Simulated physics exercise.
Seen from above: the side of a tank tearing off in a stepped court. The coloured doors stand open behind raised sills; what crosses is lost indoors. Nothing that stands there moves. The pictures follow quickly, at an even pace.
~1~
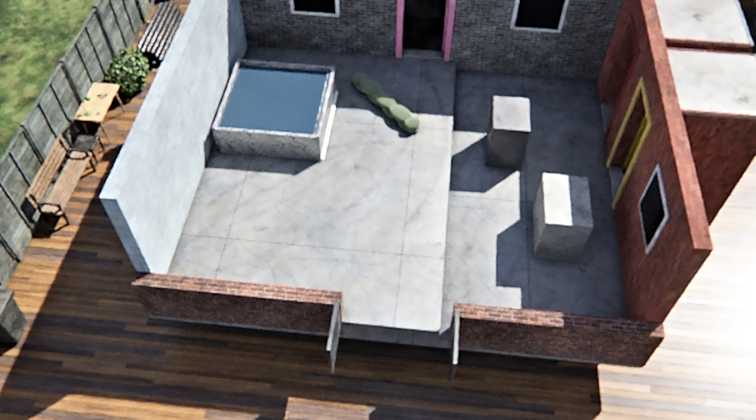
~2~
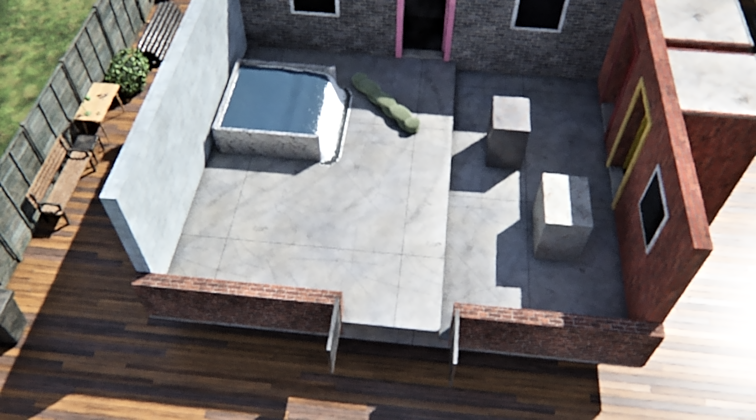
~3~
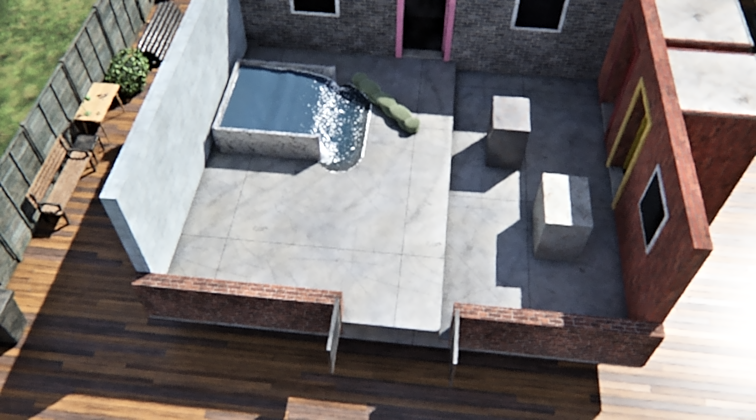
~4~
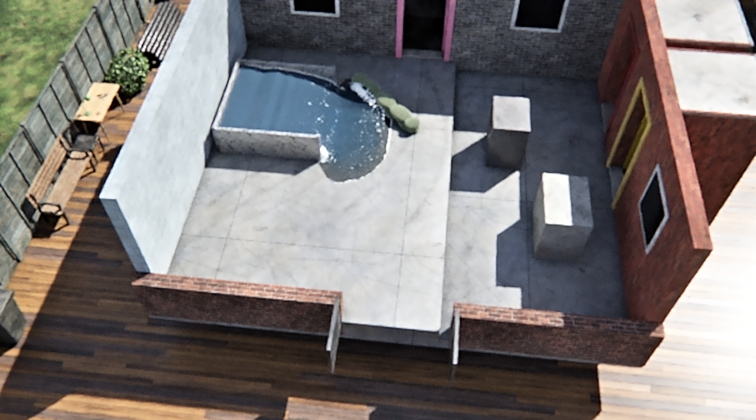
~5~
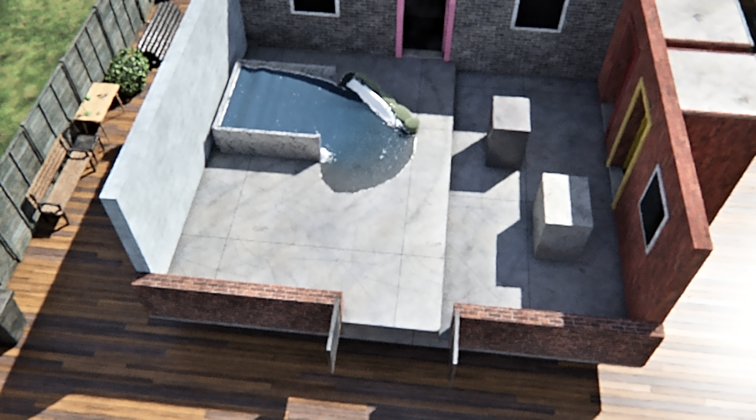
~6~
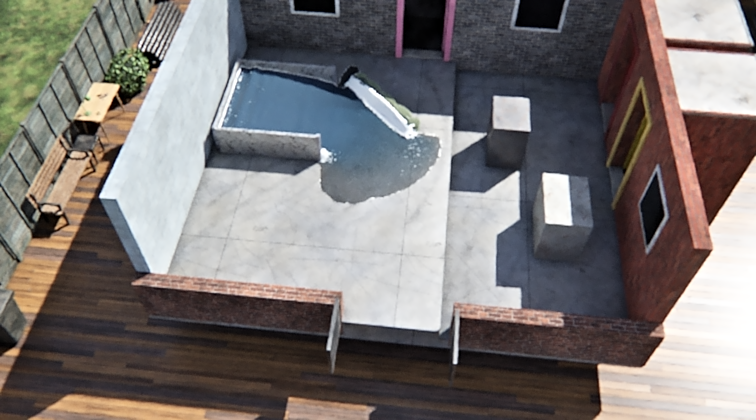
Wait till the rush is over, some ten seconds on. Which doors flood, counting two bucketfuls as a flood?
In the end: The yellow door takes more than that; the pink door stays under that; the red door stays under that.
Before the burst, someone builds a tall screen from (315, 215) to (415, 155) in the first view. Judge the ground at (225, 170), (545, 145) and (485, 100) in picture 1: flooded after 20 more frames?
As listed: Wet, no water, awash.
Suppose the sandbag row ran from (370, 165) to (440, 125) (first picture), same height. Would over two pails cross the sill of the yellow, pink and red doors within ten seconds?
Then: The yellow one takes less; the pink one floods; the red one is over.
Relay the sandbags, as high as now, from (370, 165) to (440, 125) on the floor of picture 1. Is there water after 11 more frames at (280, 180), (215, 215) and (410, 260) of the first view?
In turn: No water, no water, flooded.
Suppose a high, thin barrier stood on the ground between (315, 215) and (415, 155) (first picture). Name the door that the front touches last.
Last comes the red one.
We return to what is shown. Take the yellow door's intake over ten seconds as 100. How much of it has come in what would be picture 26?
About 45 per cent.
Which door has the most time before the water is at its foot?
It is the red one.
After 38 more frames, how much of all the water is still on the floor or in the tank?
Some 88 per cent.
A moment on, water covers 25 % of the floor; the yellow door not reached, the pink door not reached, the red door not reached.
Next, water covers 40 % of the floor; the yellow door wet at the sill, nothing in, the pink door not reached, the red door not reached.
Then, water covers 60 % of the floor; the yellow door under two buckets in, the pink door wet at the sill, nothing in, the red door not reached.
Later, water covers 70 % of the floor; the yellow door over two buckets in, the pink door wet at the sill, nothing in, the red door wet at the sill, nothing in.
In the end, water covers 80 % of the floor; the yellow door over two buckets in, the pink door wet at the sill, nothing in, the red door wet at the sill, nothing in.
